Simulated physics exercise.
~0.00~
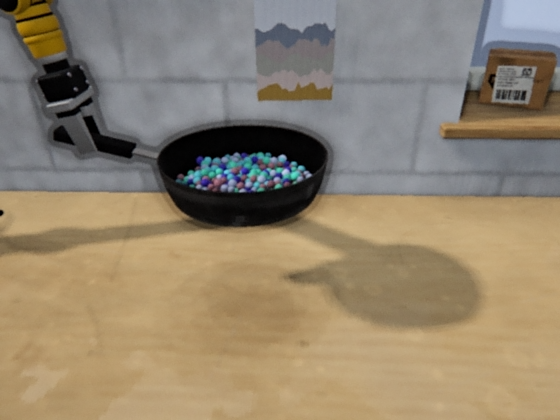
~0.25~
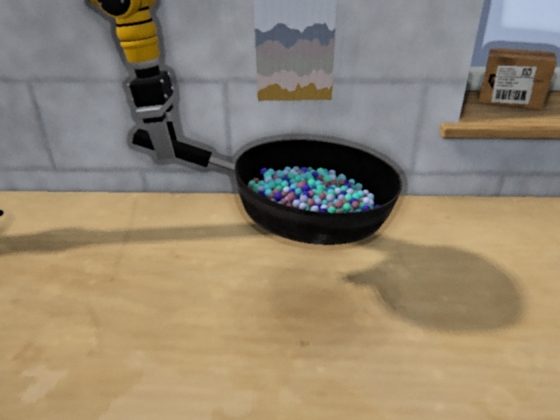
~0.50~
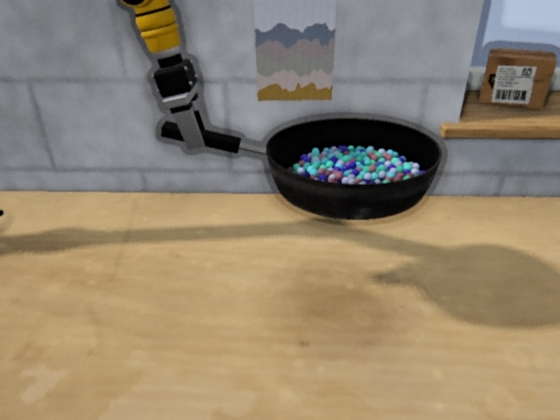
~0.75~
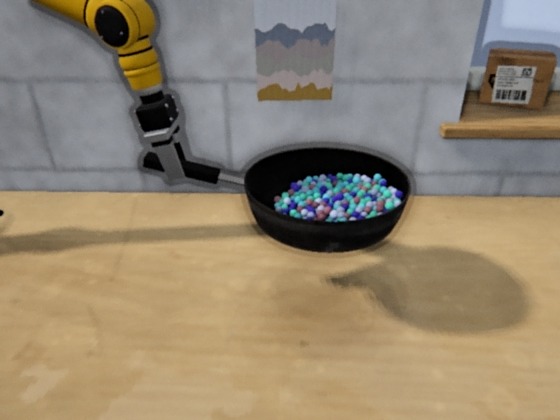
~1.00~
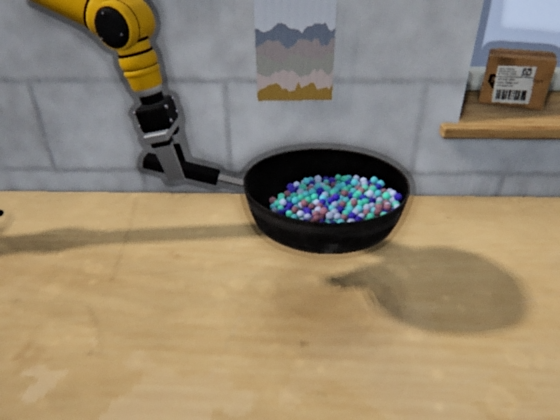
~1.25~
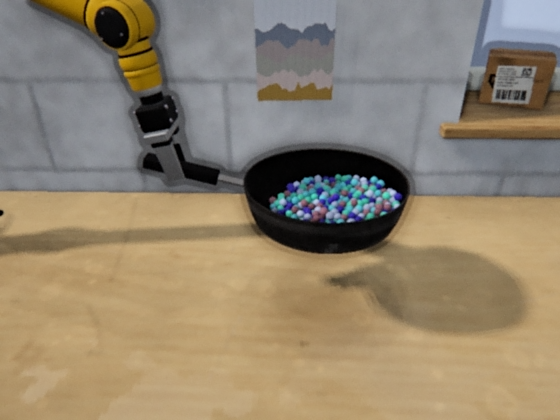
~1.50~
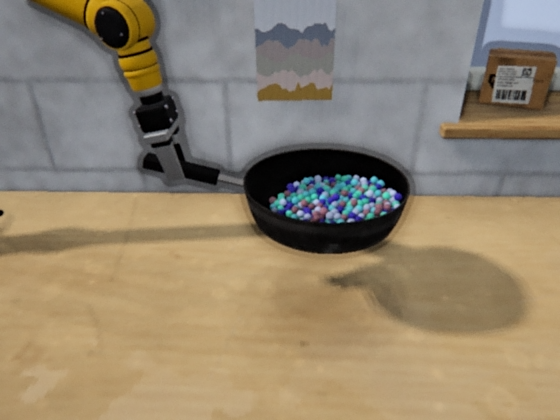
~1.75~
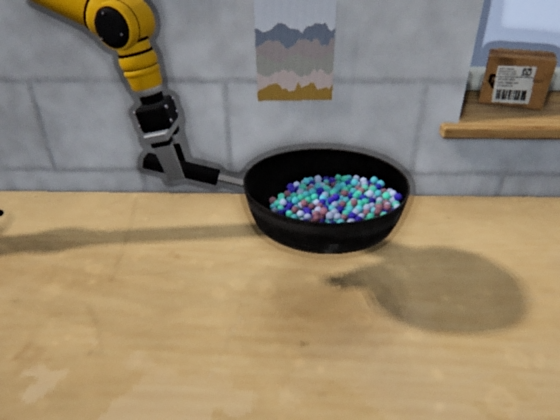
A robot arm swings a black frying pan of colourful balls right, then back slightly left and down, and holds still.
